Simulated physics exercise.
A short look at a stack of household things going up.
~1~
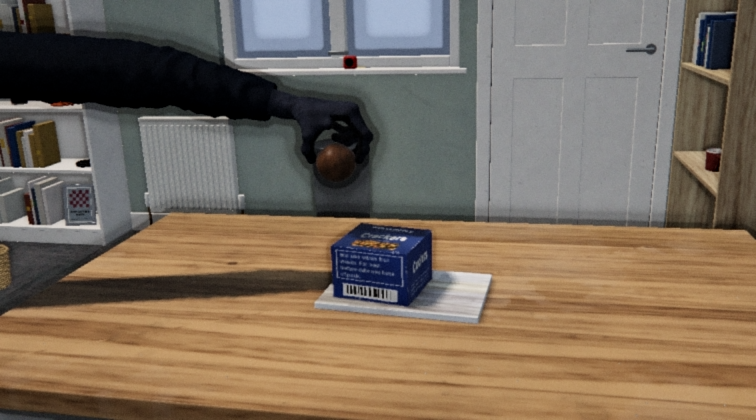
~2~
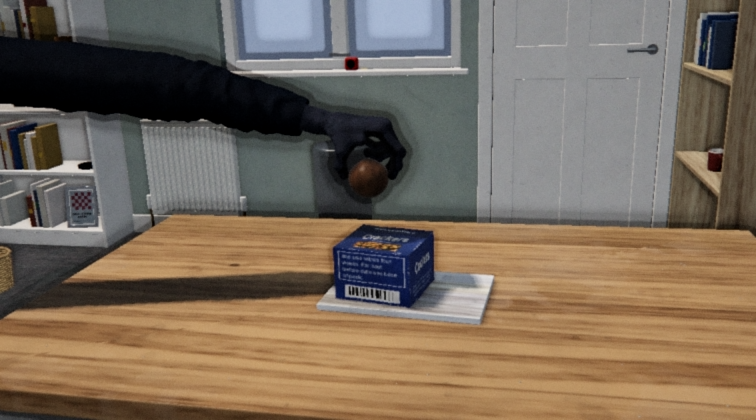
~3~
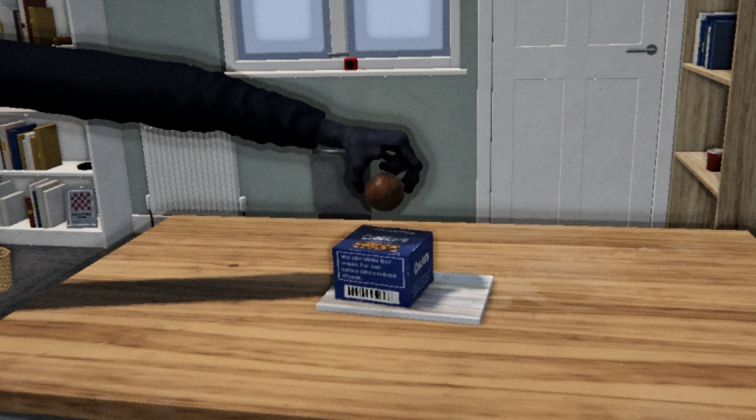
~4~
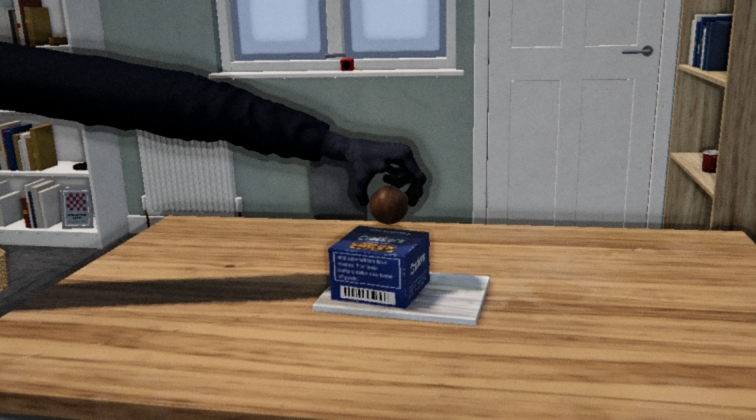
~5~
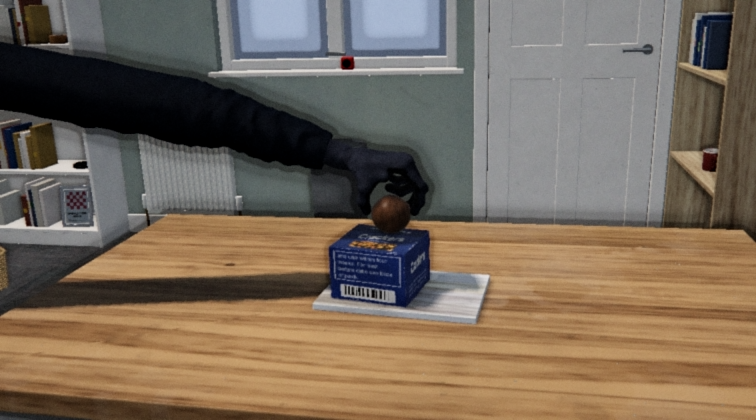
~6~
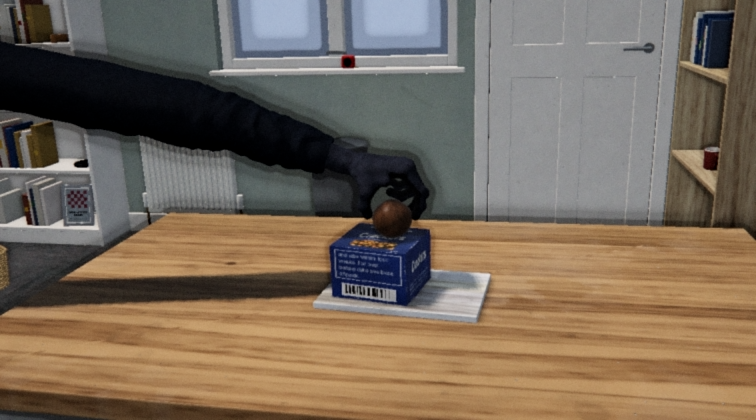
The video shows a dark-gloved hand holding a round brown onion above a blue box on a white board on a wooden table. The hand moves right and lowers the onion onto the box's top, still holding it.
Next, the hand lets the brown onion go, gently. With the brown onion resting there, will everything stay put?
My prediction: Steady.
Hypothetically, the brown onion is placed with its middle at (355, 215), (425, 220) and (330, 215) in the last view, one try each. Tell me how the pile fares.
Case one: It stands firm; case two: It topples; case three: It topples.
Then, 0.20 s on from there, no change.
Then, 0.60 s on from there, brown onion resting near (392, 219).
In the end, all 3 unmoved. At the end, from the last picture's camera, brown onion near (392, 219). The pile keeps its balance.
